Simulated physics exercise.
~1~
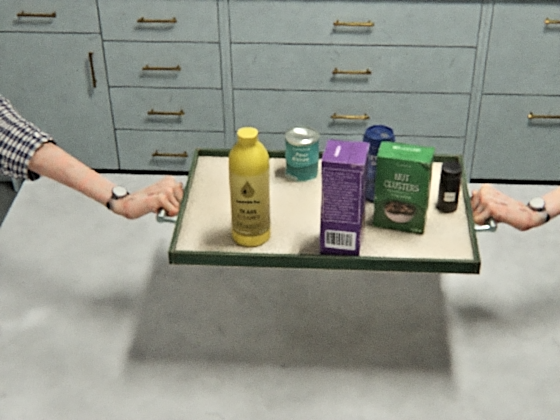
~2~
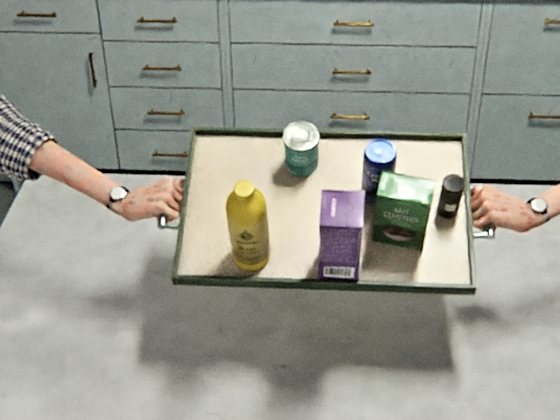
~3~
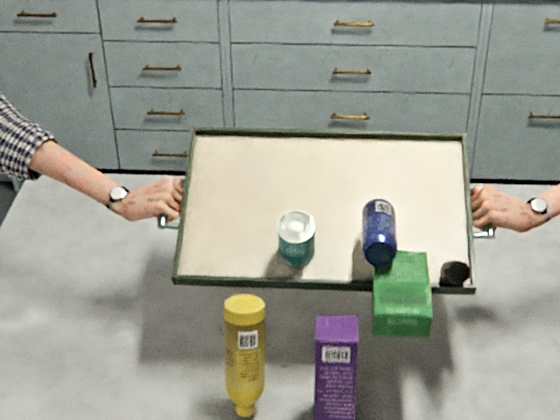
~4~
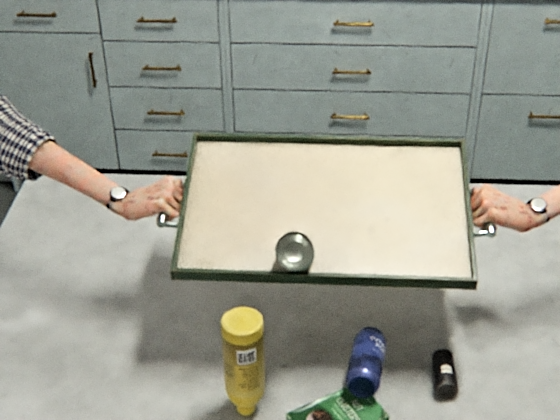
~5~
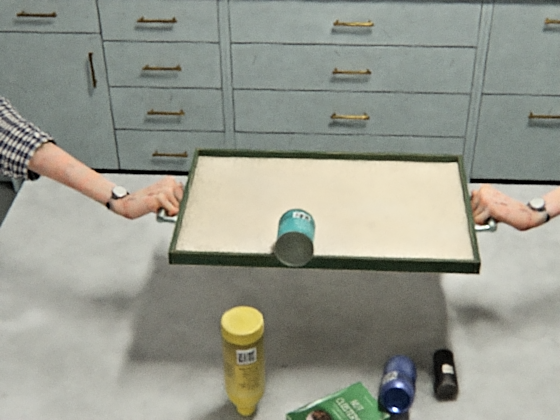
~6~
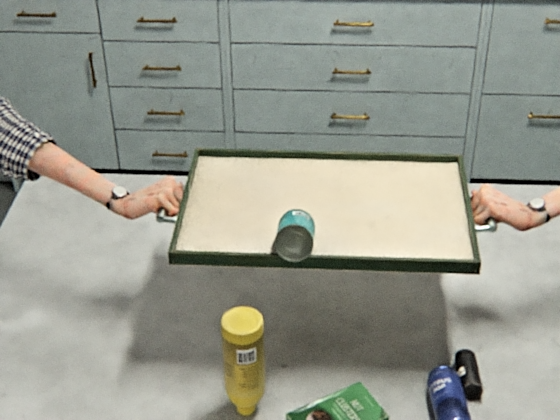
Two hands tipping a tray towards the viewer and levelling it, five items sliding off, a turquoise tin left toppled on it.
